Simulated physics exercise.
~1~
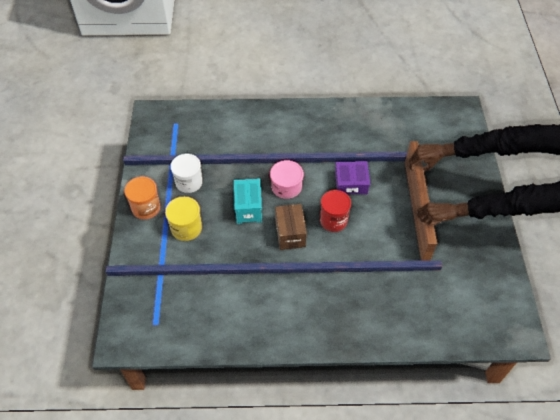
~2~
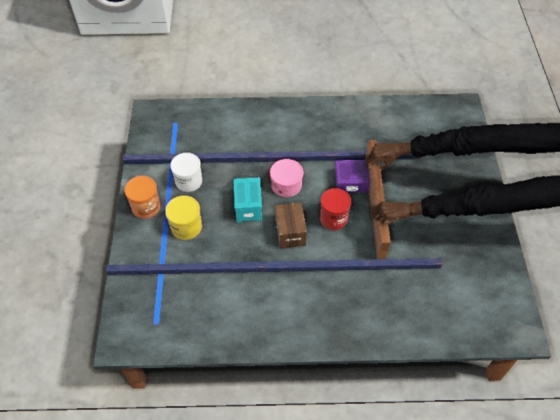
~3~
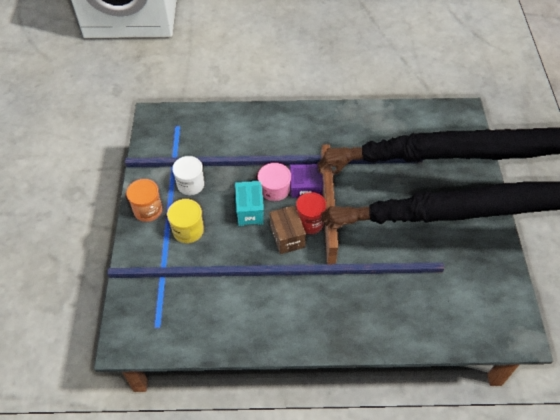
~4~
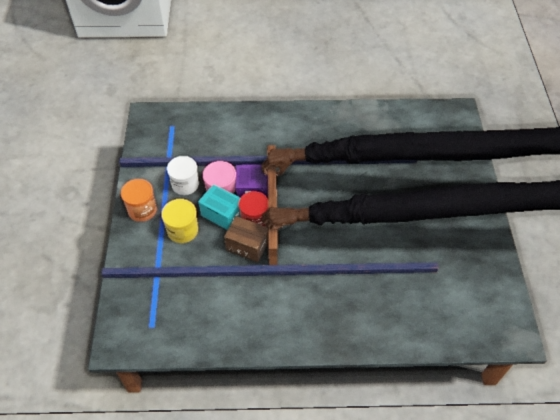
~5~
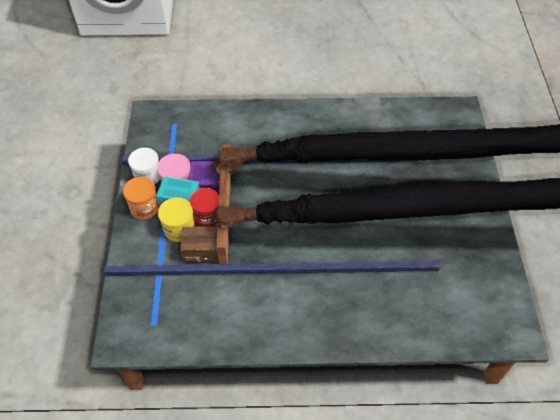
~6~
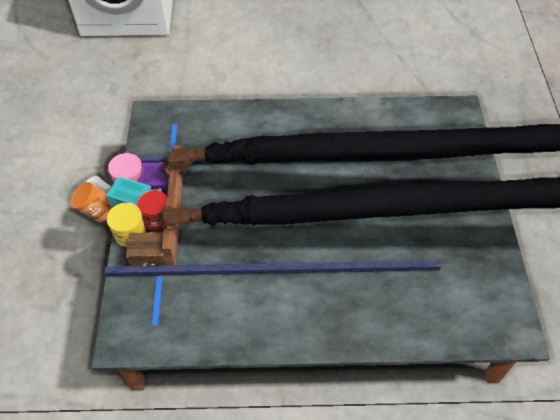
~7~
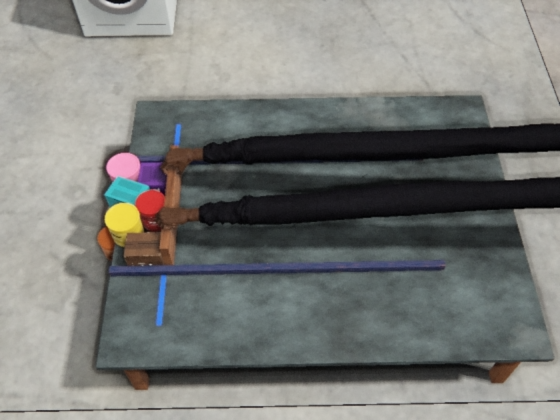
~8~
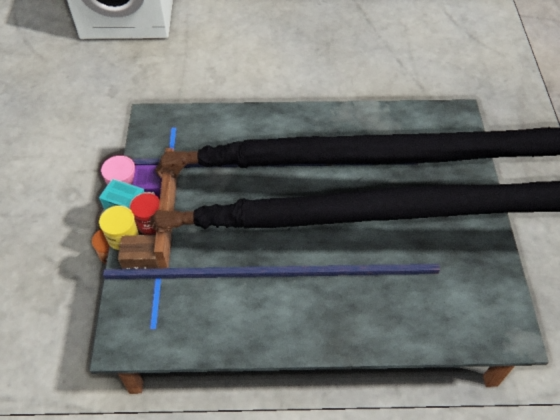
Two dark-sleeved arms push a plank left, crowding containers together and knocking two pails off.
